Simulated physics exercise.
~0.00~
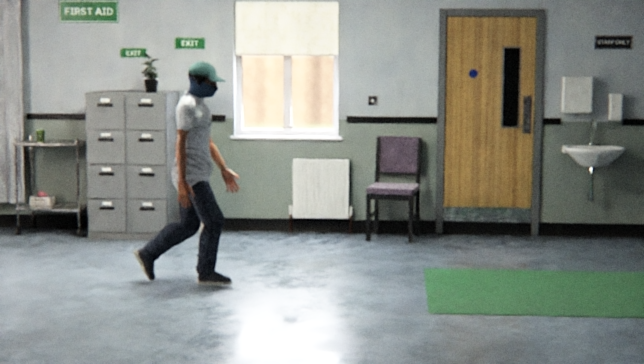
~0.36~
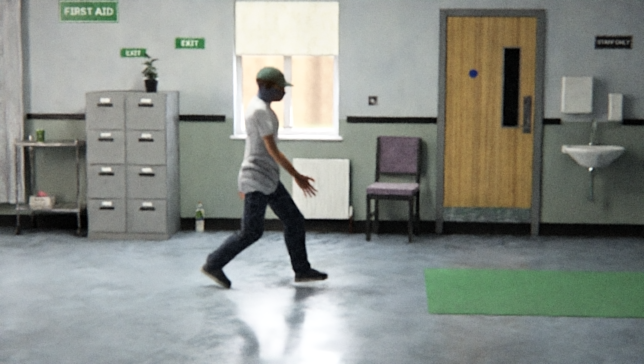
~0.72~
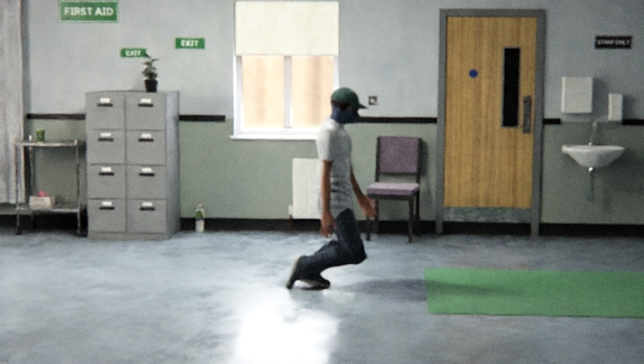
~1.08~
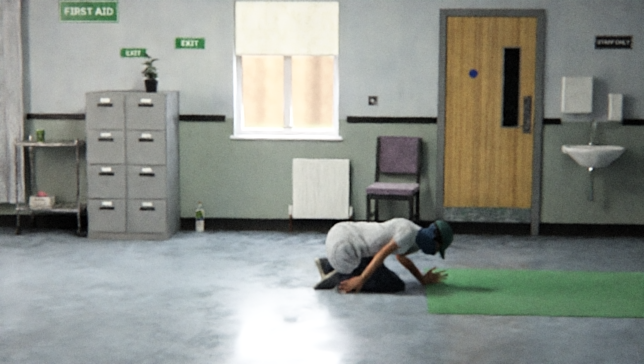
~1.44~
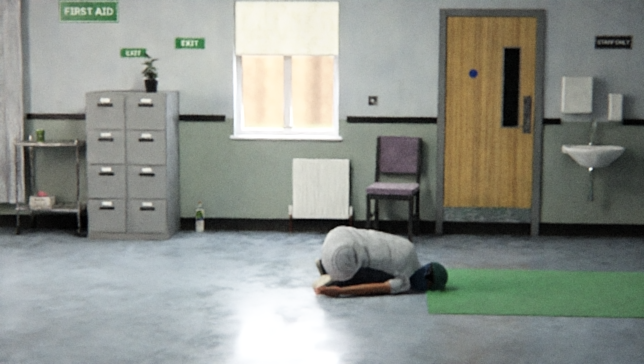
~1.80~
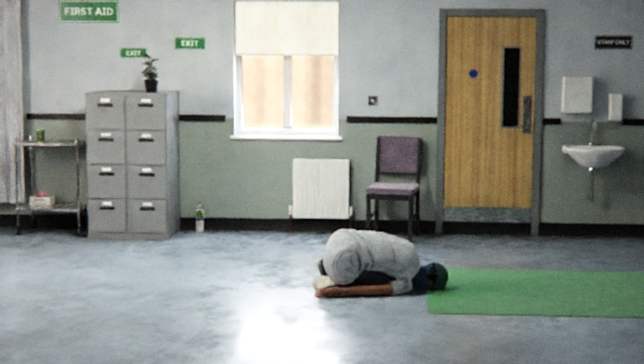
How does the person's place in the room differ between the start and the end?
At the start the person is upright on the left side, walking in front of the filing cabinets. At the end the person is farther right and low on the floor, curled up beside the near edge of the green mat.
